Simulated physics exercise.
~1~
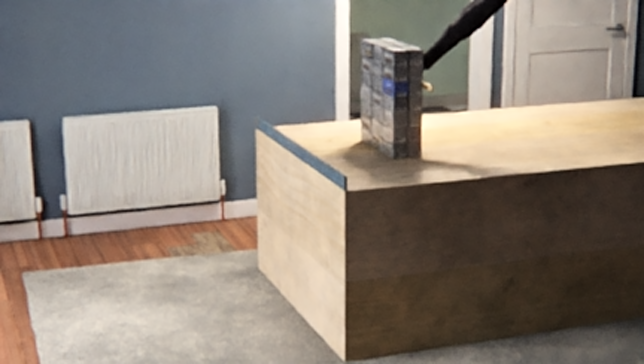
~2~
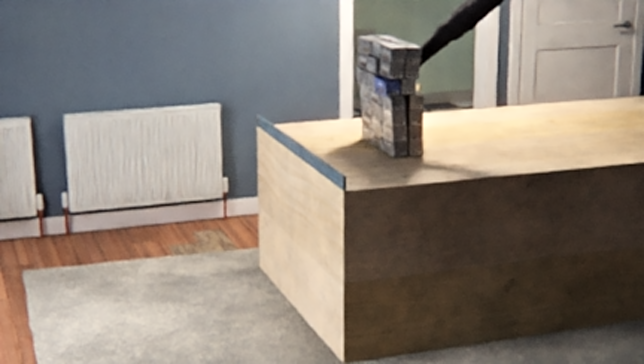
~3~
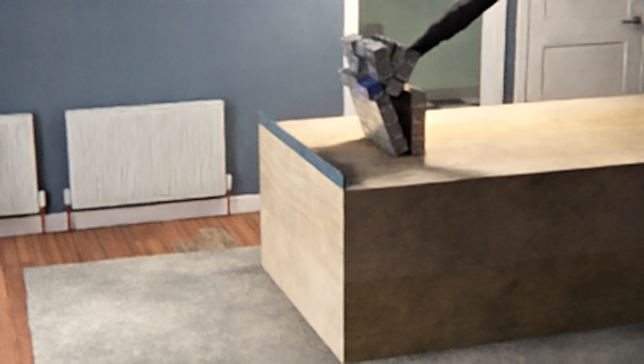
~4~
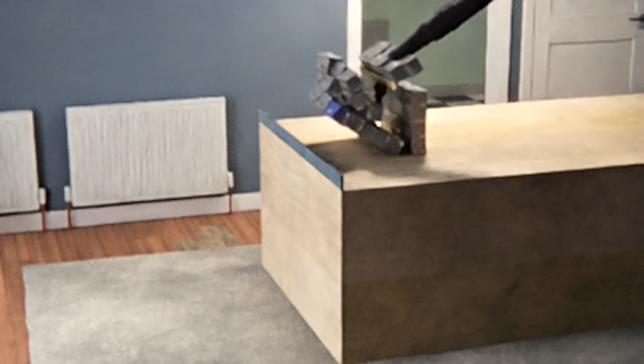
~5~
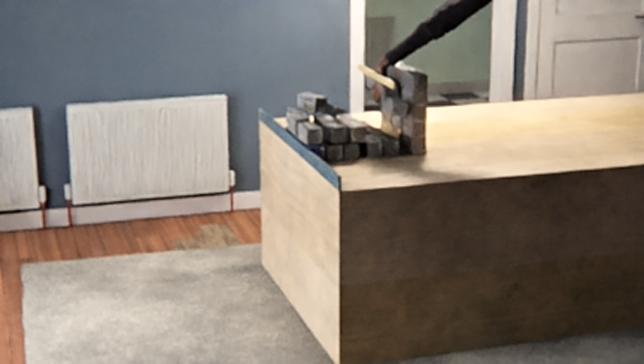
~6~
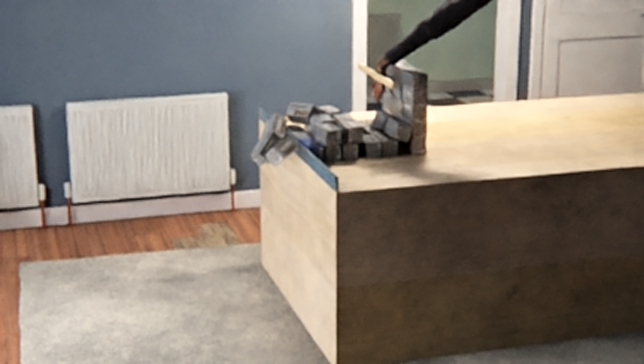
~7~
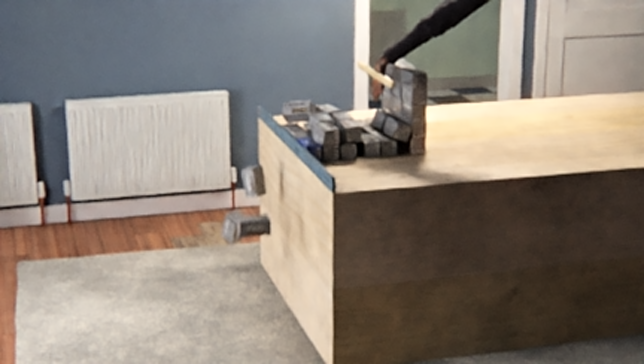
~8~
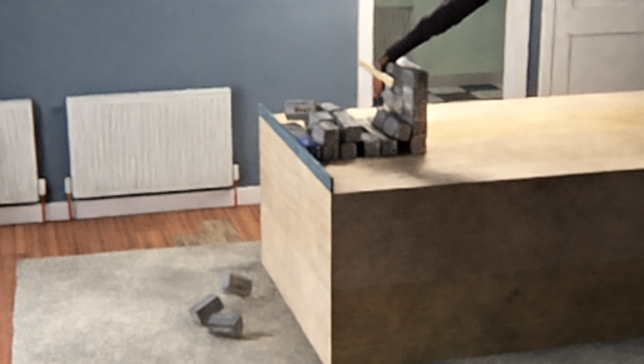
A dark-sleeved arm reaches from the doorway behind a long pale wooden sideboard, seen from slightly above in a blue-walled room with white radiators, a wooden floor and a grey rug. Its hand holds a pale batten behind a neat upright stack of grey packets, one of them blue. The batten pushes left, and the upper packets lean, break apart and topple across the top towards the low blue edge board. Most settle in a jumbled heap against it, but a few tumble over the end. Three lie on the rug, while the hand stays still beside the stack's remaining part.
